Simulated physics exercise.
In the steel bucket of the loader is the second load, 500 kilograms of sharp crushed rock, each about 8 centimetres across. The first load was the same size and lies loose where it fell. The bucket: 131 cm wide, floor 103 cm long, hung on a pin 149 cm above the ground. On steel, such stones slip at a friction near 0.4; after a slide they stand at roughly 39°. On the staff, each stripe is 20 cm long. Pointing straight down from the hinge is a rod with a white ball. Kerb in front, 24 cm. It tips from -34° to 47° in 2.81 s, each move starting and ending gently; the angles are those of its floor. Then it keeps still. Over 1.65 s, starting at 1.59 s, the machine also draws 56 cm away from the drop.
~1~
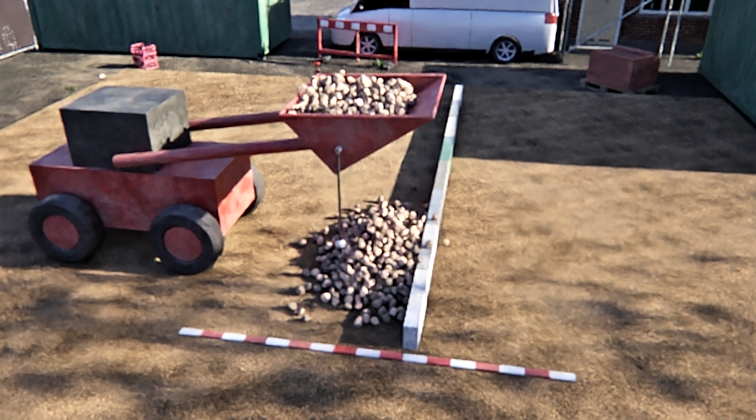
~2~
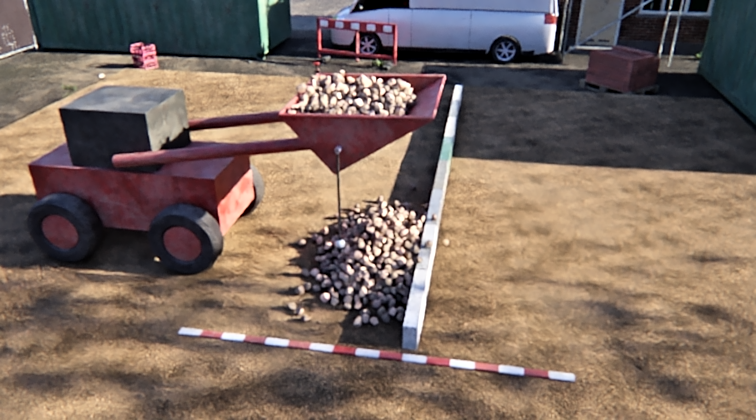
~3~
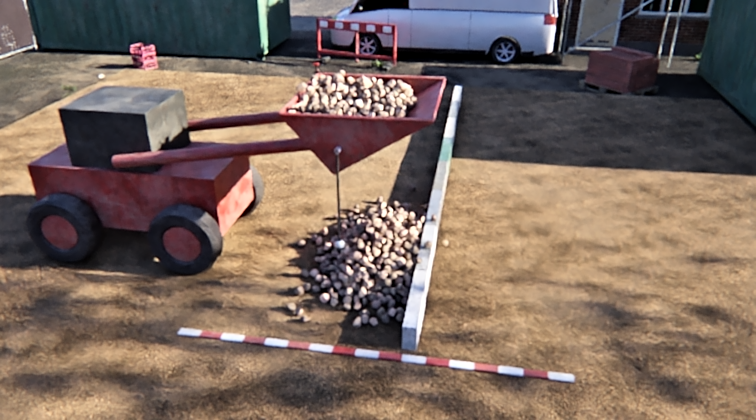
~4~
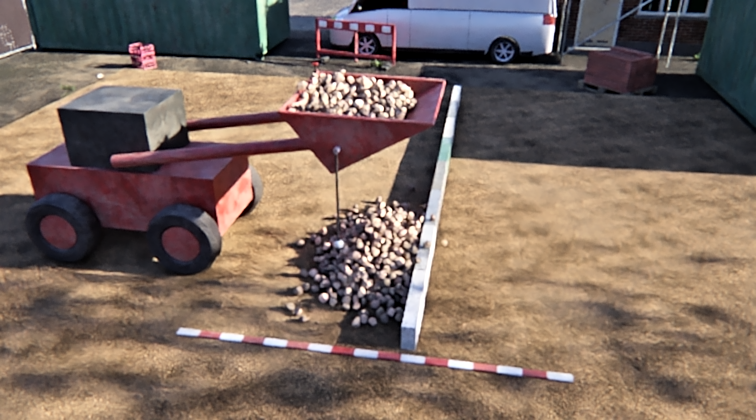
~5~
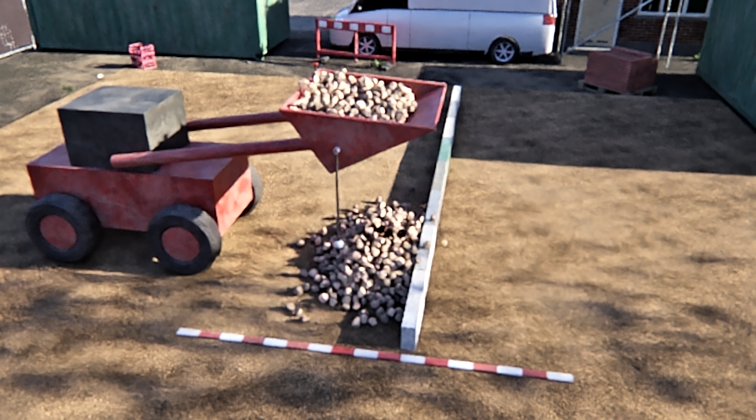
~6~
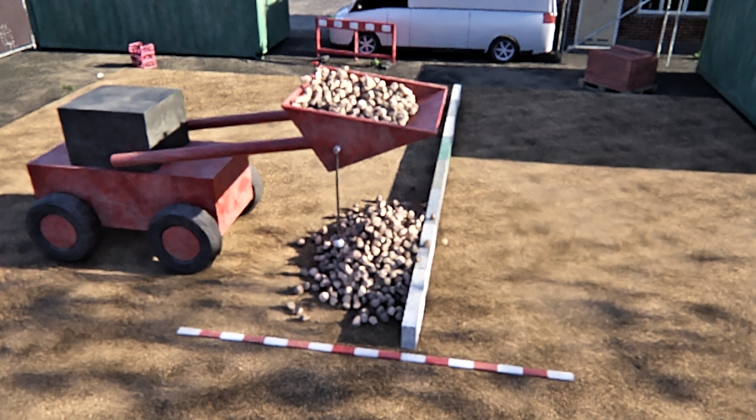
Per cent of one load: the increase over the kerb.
18 percent.
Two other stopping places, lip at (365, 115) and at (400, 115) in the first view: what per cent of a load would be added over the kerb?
Around 0 percent, then around 5 percent.
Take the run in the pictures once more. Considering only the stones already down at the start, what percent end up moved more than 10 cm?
5 %.
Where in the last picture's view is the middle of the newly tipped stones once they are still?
In the last view, somewhere near (401, 238).
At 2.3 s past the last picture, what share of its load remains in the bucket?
Roughly 0 parts in a hundred of the load.
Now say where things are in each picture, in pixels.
The first frame shows lip at (433, 118), floor tilted -34°, highest stones at (350, 82). The earlier load is highest near (378, 233), 32 cm above ground level, 100 % on this side of the kerb.
In the second frame, the bucket is at -34°, its lip at (433, 119); the top of the load is at (349, 82).
The third frame shows lip at (433, 121), floor tilted -32°, highest stones at (345, 81).
The fourth frame shows lip at (433, 125), floor tilted -30°, highest stones at (340, 79).
In the fifth frame, the bucket is at -28°, its lip at (435, 129); the top of the load is at (336, 79).
The sixth frame shows lip at (436, 133), floor tilted -24°, highest stones at (338, 76).
Then, 1.5 s after the last picture the floor is at 34°; in per cent of one load, 88 in the bucket, 111 on this side of the kerb, 1 over the kerb; the foremost stones are at (437, 235).
Then, 2.3 s after the last picture the floor is at 47°; in per cent of one load, 0 in the bucket, 182 on this side of the kerb, 18 over the kerb; the foremost stones are at (502, 258).
Then, 3.1 s after the last picture the floor is at 47°; in per cent of one load, 0 in the bucket, 182 on this side of the kerb, 18 over the kerb; the foremost stones are at (520, 268).
Then, 5.9 s after the last picture the floor is at 47°; in per cent of one load, 0 in the bucket, 182 on this side of the kerb, 18 over the kerb; the foremost stones are at (520, 268). Net gain over the kerb, 18.
